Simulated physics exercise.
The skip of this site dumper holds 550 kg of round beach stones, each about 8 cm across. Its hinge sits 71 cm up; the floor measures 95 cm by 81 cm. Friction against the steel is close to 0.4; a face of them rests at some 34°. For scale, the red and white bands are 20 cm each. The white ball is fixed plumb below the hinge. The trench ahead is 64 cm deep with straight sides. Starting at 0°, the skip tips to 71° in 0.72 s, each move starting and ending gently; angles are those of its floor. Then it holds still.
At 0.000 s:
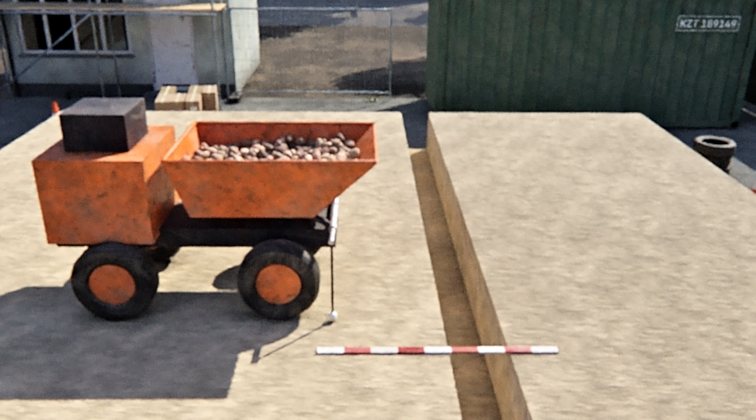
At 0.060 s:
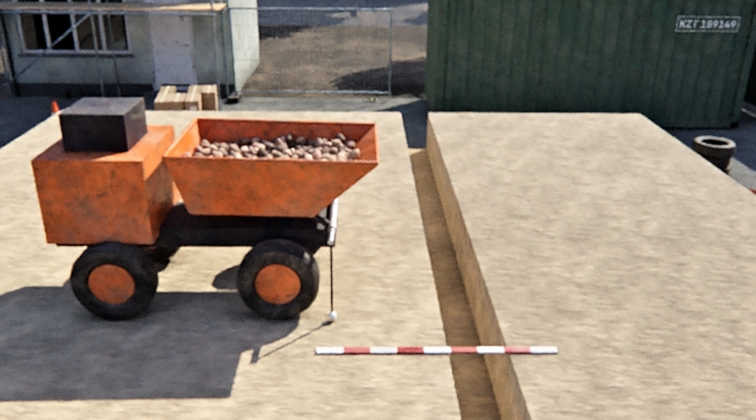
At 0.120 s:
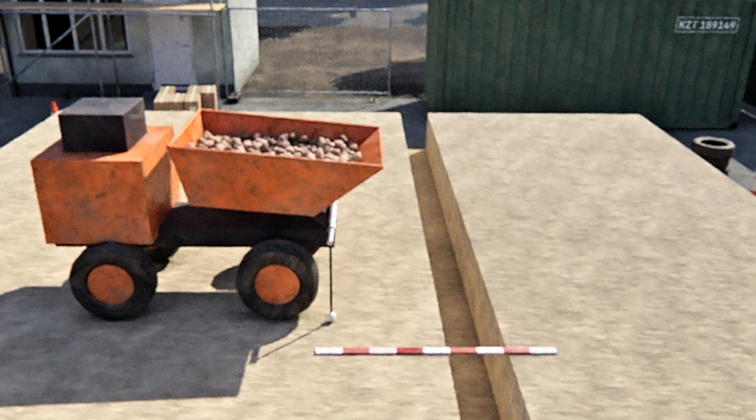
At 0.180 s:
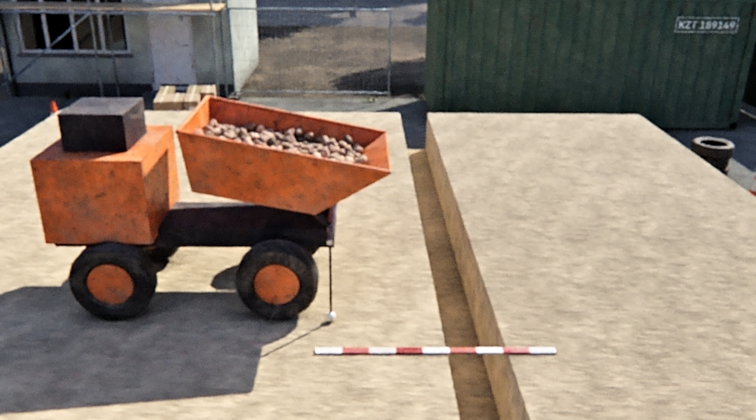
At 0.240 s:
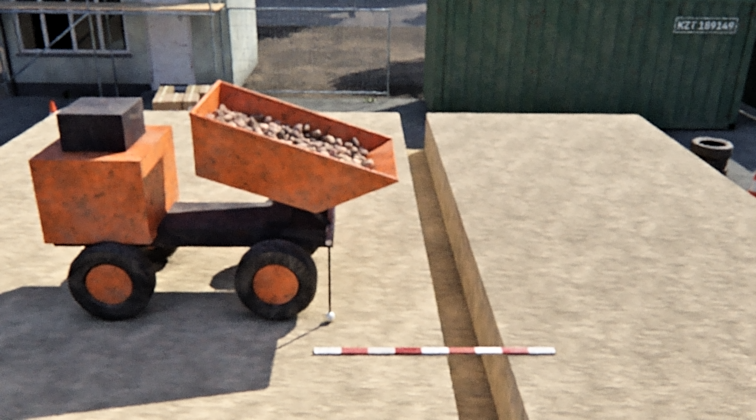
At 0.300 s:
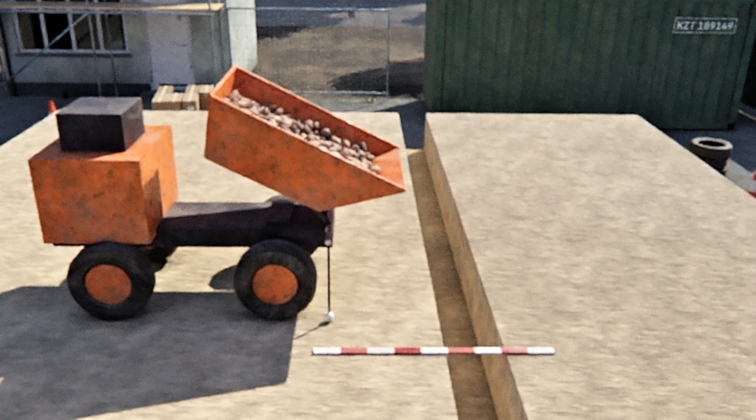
An orange dumper's skip full of round stones tilts up steadily toward the right.
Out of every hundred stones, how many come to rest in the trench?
Some 60 per cent of it.
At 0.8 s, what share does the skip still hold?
It holds some 90 per cent.
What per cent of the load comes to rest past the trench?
Some 40 per cent of the load.
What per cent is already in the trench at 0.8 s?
About 5 per cent by then.
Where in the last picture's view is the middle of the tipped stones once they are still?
Near (476, 325).
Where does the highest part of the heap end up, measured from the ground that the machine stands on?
About 14 cm above it.
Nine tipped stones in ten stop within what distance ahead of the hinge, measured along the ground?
About 270 cm.
After 0.5 s the floor is at 60°; 100 % in the skip; the foremost stones are at (403, 209).
After 0.8 s the floor is at 71°; 90 % in the skip, 3 % short of the trench, 7 % in the trench; the foremost stones are at (459, 259).
After 1.2 s the floor is at 71°; 15 % in the skip, 3 % short of the trench, 48 % in the trench, 34 % past the trench; the foremost stones are at (560, 285).
After 3.8 s the floor is at 71°; 0 % in the skip, 58 % in the trench, 42 % past the trench; the foremost stones are past the picture's edge.
